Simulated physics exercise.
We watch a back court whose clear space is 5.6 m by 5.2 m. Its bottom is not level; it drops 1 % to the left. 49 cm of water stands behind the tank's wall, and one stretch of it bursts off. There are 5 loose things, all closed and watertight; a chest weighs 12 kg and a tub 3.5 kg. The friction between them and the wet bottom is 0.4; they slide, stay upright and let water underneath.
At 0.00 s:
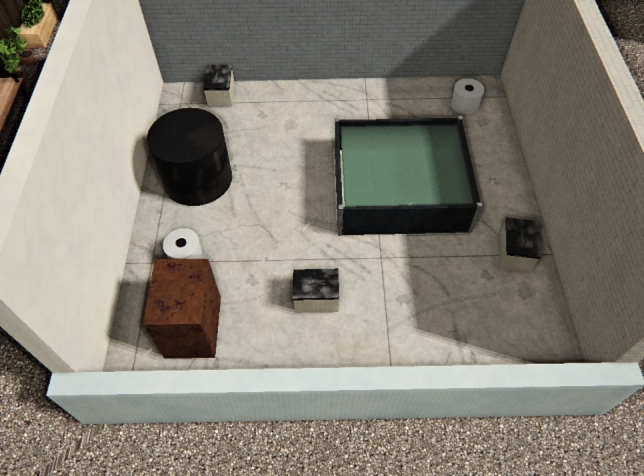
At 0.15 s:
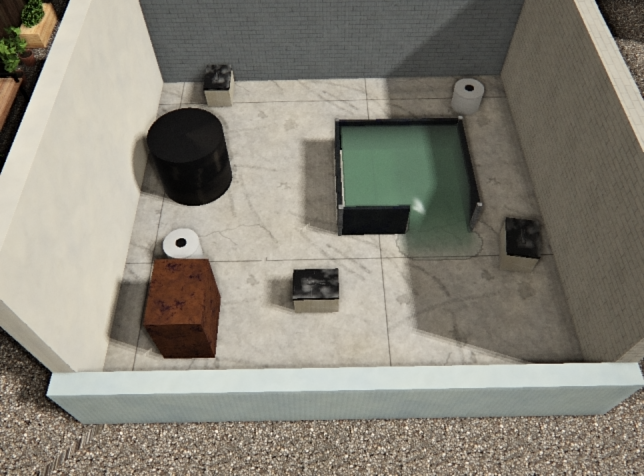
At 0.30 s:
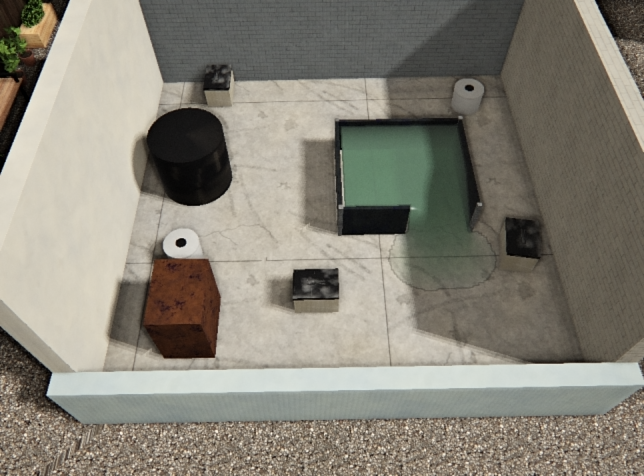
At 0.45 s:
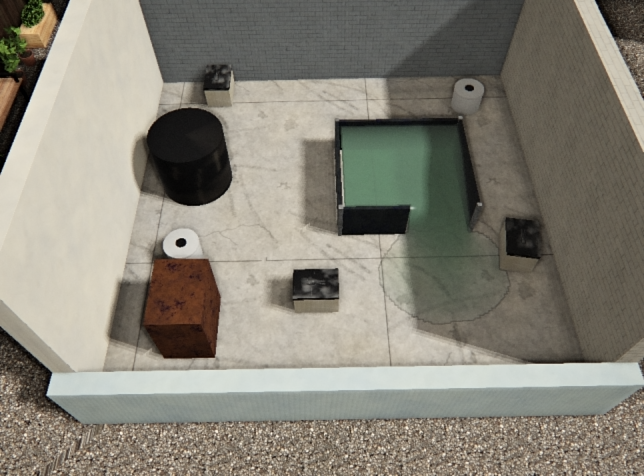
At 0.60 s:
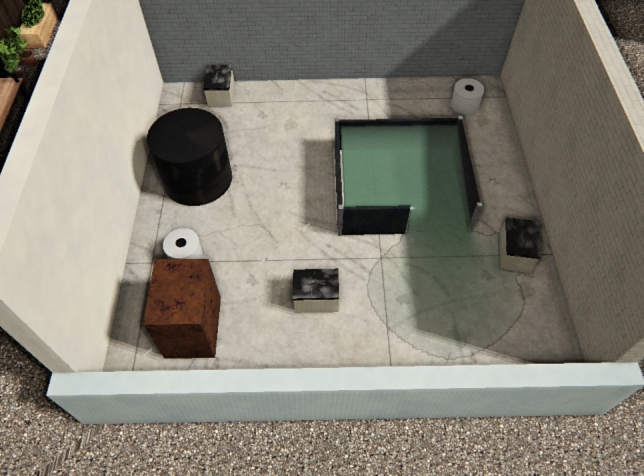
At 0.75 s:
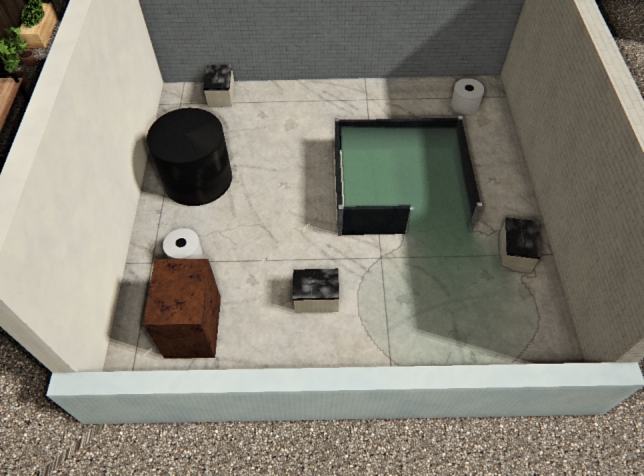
The clip opens on a walled court with a black cylinder, a rusty brown block, small boxes and white rolls around a dark-sided tank of green water. Part of the tank's front wall gives way at the right, and water pours through the gap, spreading across the pale floor in a widening rounded pool while the objects stay put.
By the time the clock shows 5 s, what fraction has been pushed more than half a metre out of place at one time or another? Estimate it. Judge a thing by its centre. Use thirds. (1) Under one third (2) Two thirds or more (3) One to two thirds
1.
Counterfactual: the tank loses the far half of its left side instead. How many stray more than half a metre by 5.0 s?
Then 2 of them would.
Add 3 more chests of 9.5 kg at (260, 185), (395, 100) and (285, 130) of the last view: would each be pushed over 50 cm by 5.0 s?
Answers in order are does not cross, does not cross and does not cross.
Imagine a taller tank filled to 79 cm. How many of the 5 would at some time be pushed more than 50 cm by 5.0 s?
Then 4.
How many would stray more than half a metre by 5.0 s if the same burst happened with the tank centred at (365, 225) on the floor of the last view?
Count: 3.
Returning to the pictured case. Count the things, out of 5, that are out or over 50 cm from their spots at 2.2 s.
That would be 0.
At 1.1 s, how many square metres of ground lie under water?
Flooded: Near 7.0 m2.
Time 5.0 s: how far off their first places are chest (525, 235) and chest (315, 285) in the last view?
Distances: 150 cm; 30 cm.
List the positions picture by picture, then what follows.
A chest at (524, 237) rests on the ground; a tub at (181, 243) rests on the ground; 2.5 m2 under water; 0 of 5 have shifted, in the first picture.
A chest at (524, 237) rests on the ground; a tub at (181, 243), on the bottom; water covers 3.0 m2; 0 of 5 have shifted, in the second picture.
A chest at (524, 237) rests on the ground; a tub at (181, 243) rests on the ground; water covers 3.5 m2; 0 of 5 have shifted, in the third picture.
A chest at (524, 237) rests on the ground; a tub at (181, 243), on the bottom; 4.3 m2 under water; 0 of 5 have shifted, in the fourth picture.
A chest at (524, 237), on the bottom; a tub at (181, 243), on the bottom; 5.1 m2 under water; 0 of 5 have shifted, in the fifth picture.
A chest at (524, 237), on the bottom; a tub at (181, 243), on the bottom; 5.9 m2 under water; 0 of 5 have shifted, in the sixth picture.
After 1.1 s 0 of 5 are over 50 cm from their spots; 0 afloat.
After 2.2 s 0 of 5 are over 50 cm from their spots; 0 afloat.
After 3.5 s 1 of 5 are over 50 cm from their spots; 0 afloat.
After 5.0 s 1 of 5 are over 50 cm from their spots, and 1 have been at some point; 1 afloat.
